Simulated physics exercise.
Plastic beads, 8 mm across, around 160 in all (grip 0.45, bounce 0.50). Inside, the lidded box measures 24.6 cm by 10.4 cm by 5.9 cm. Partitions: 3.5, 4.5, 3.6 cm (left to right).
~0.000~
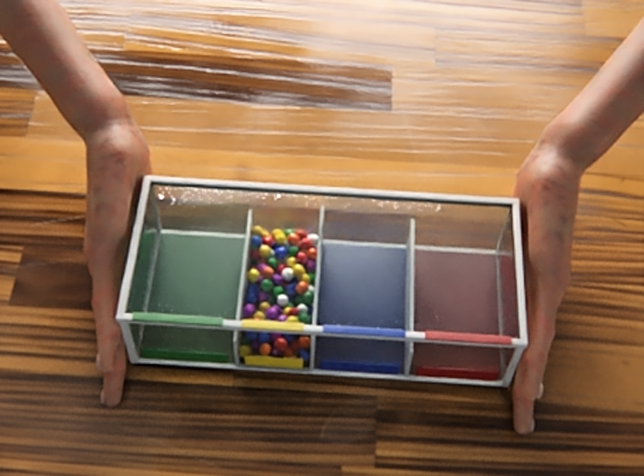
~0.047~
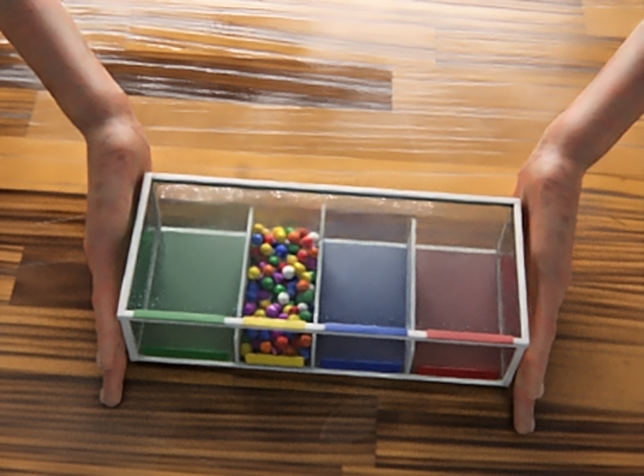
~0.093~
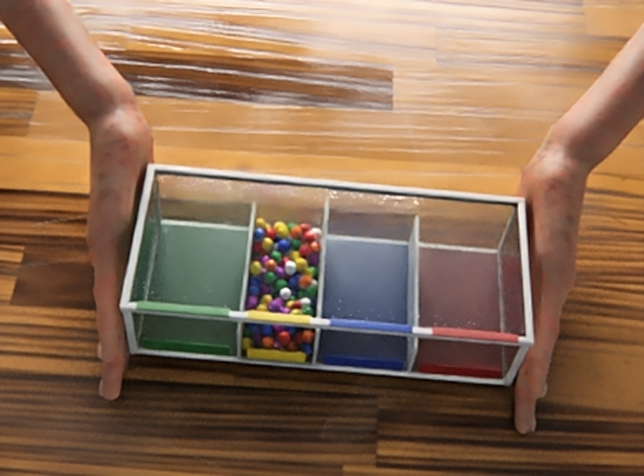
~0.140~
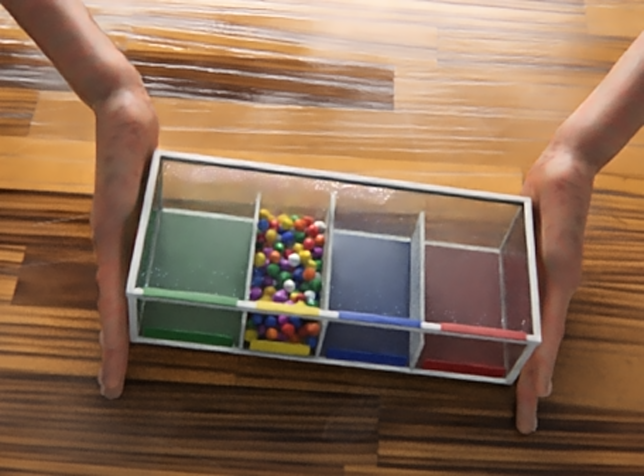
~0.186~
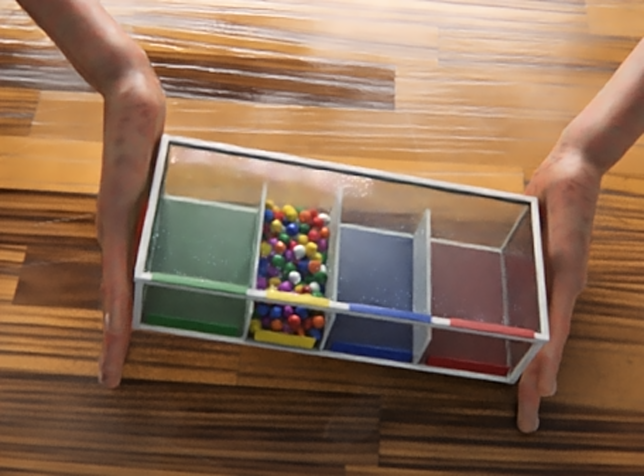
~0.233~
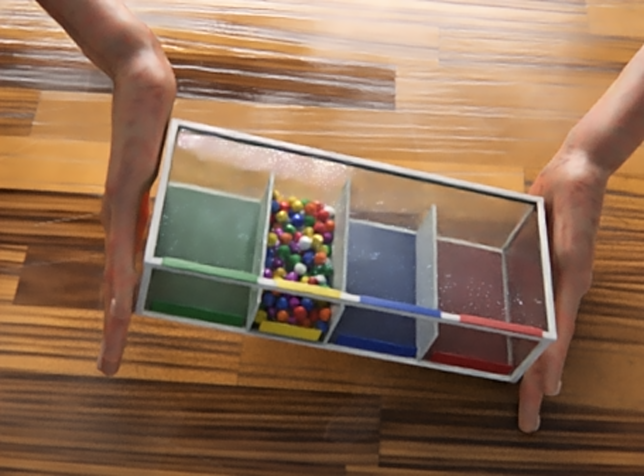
A clear lidded box with four compartments, held between two hands above a wooden surface, tilts gradually as its left end rises, while the multicoloured beads stay in the yellow-marked compartment, second from the left.
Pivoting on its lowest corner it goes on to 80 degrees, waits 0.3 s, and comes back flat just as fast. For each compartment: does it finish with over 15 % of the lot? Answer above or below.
Red compartment: Below; blue compartment: Below; green compartment: Below; yellow compartment: Above.
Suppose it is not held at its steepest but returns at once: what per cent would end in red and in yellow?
In that case red 5; yellow 90.
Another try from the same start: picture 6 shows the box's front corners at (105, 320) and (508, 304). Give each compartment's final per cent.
Red 0; blue 0; green 25; yellow 75.
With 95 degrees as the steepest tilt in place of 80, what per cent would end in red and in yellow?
In that case red 35, yellow 60.
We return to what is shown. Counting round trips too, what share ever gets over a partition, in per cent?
Roughly 5 per cent.
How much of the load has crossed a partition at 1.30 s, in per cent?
Roughly 5 per cent.
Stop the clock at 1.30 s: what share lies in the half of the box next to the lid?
About 20 per cent.
After 1.30 s, tilt 80 degrees; blue 5 %, yellow 95 %.
After 2.01 s, tilt 41 degrees; red 5 %, yellow 95 %.
Then, at 2.75 s, tilt 0 degrees; red 5 %, yellow 95 %.
In the end, at 3.3 s, red 5 %, blue 0 %, green 0 %, yellow 95 %.
